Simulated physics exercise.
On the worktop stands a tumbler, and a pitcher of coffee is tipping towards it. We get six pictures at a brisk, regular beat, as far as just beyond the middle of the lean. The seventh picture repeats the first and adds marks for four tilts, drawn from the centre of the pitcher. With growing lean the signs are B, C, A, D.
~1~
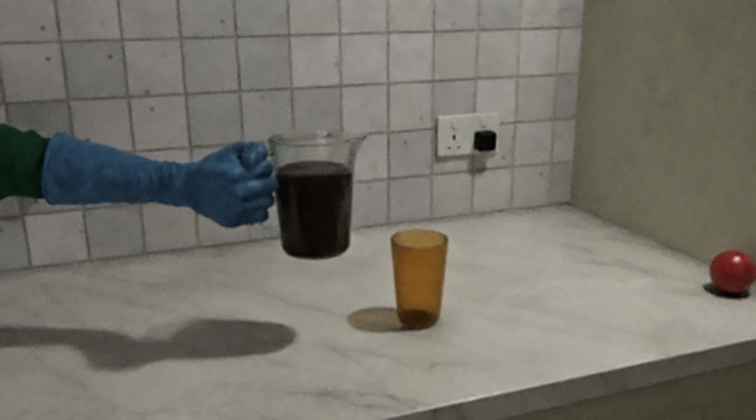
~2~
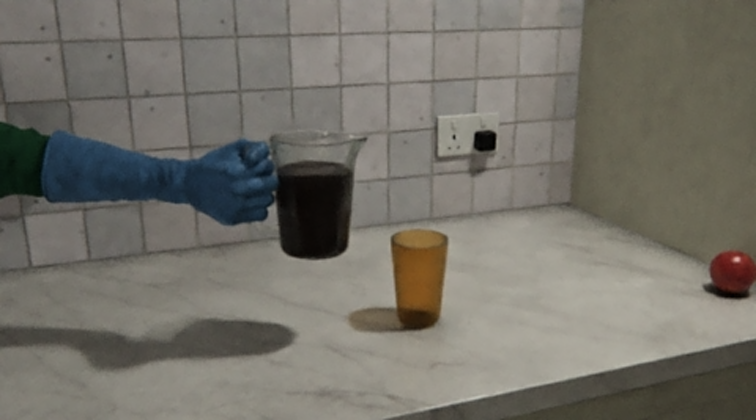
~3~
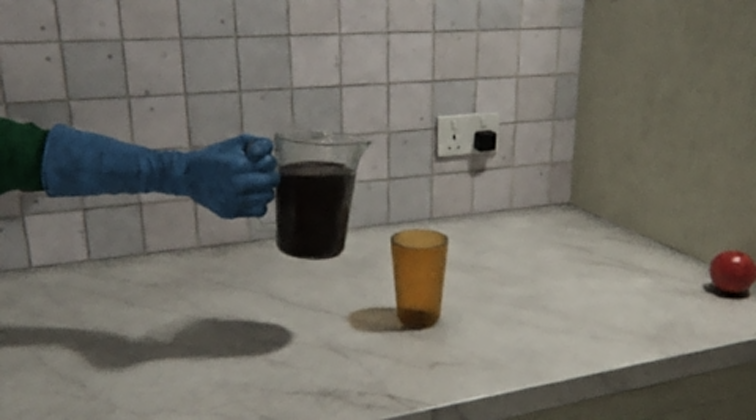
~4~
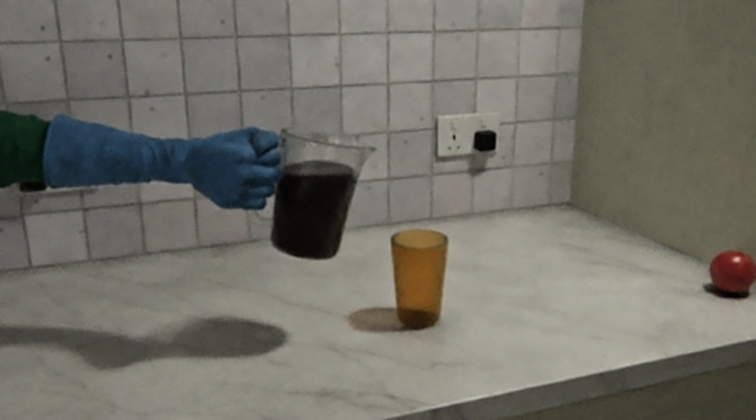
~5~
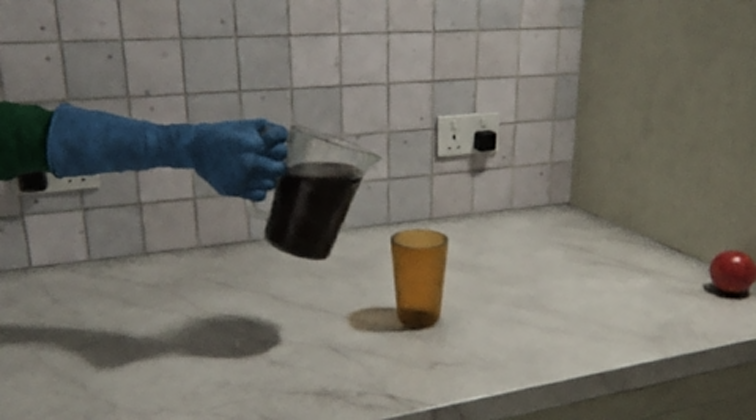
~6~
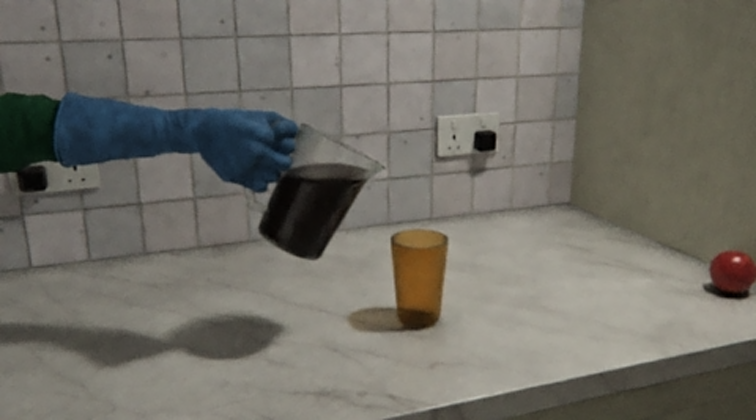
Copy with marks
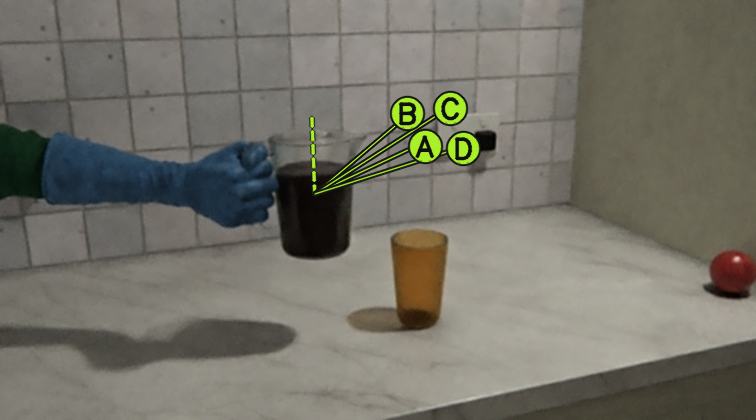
In this clip, a blue-gloved hand holds a clear pitcher of dark liquid above a worktop, upright at first, then gradually tilts it rightward toward an amber tumbler, while a red ball rests at the right.
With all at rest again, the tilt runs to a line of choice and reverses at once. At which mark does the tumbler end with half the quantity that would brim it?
Go for C.
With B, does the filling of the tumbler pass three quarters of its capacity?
No, less.
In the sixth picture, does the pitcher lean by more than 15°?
Yes, it does.
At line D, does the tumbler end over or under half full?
Over.
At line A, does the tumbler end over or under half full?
Over.
In lime, A at (408, 149); B at (395, 125); C at (435, 116); D at (446, 152).
For line A, the tumbler ends with about 75 % of what it can hold.
For line B, the tumbler ends with about 30 % of what it can hold.
For line C, the tumbler ends with about 49 % of what it can hold.
For line D, the tumbler ends with about 90 % of what it can hold; 7 % of the coffee is spilt.
